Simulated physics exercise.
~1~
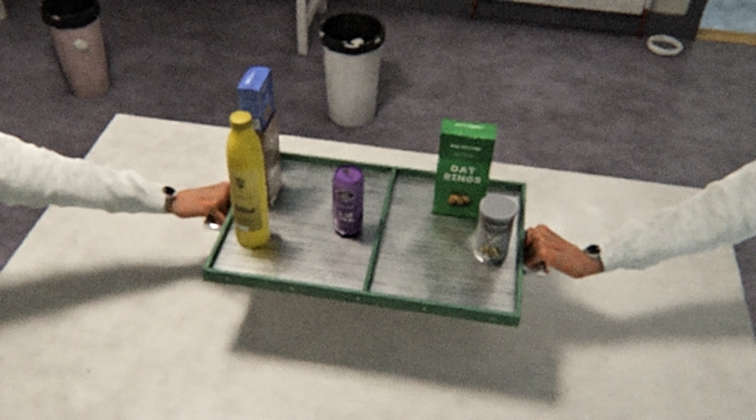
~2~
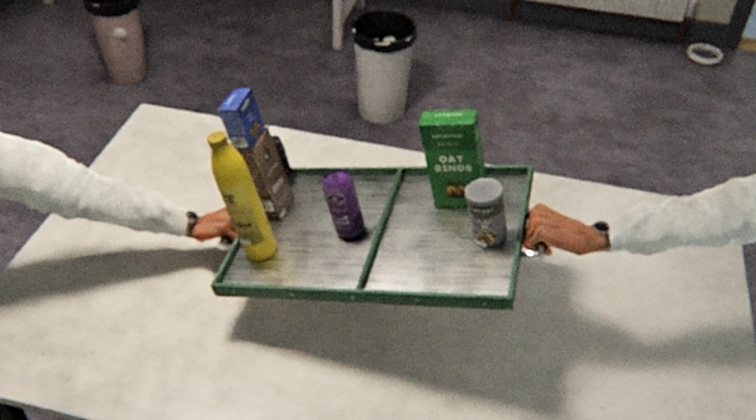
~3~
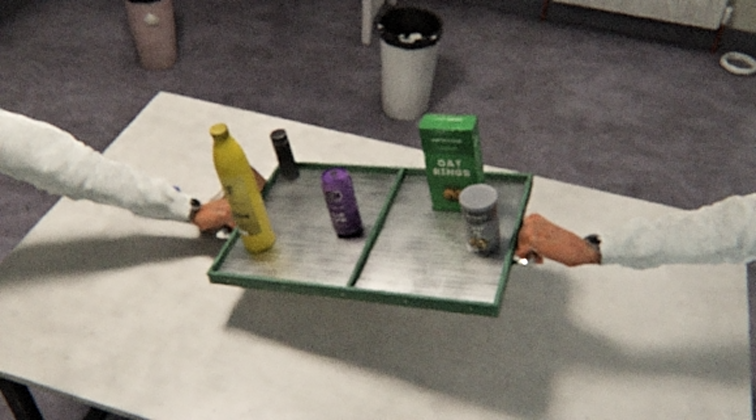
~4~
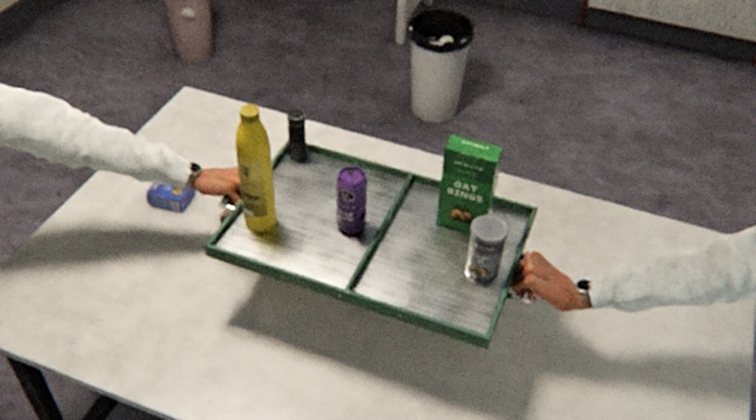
A green-rimmed tray with a cross bar is held by two hands over a pale table, seen from above in a room with bins on a dark floor. On its left stand a yellow bottle, a blue carton and a brown carton, with a purple can near the middle and a green packet and grey tin on the right. The hands tip the tray left edge down, and the items lean. The blue and brown cartons topple off the left side, revealing a black shaker. The tray comes back level with the others upright, while the blue carton lies on the table.
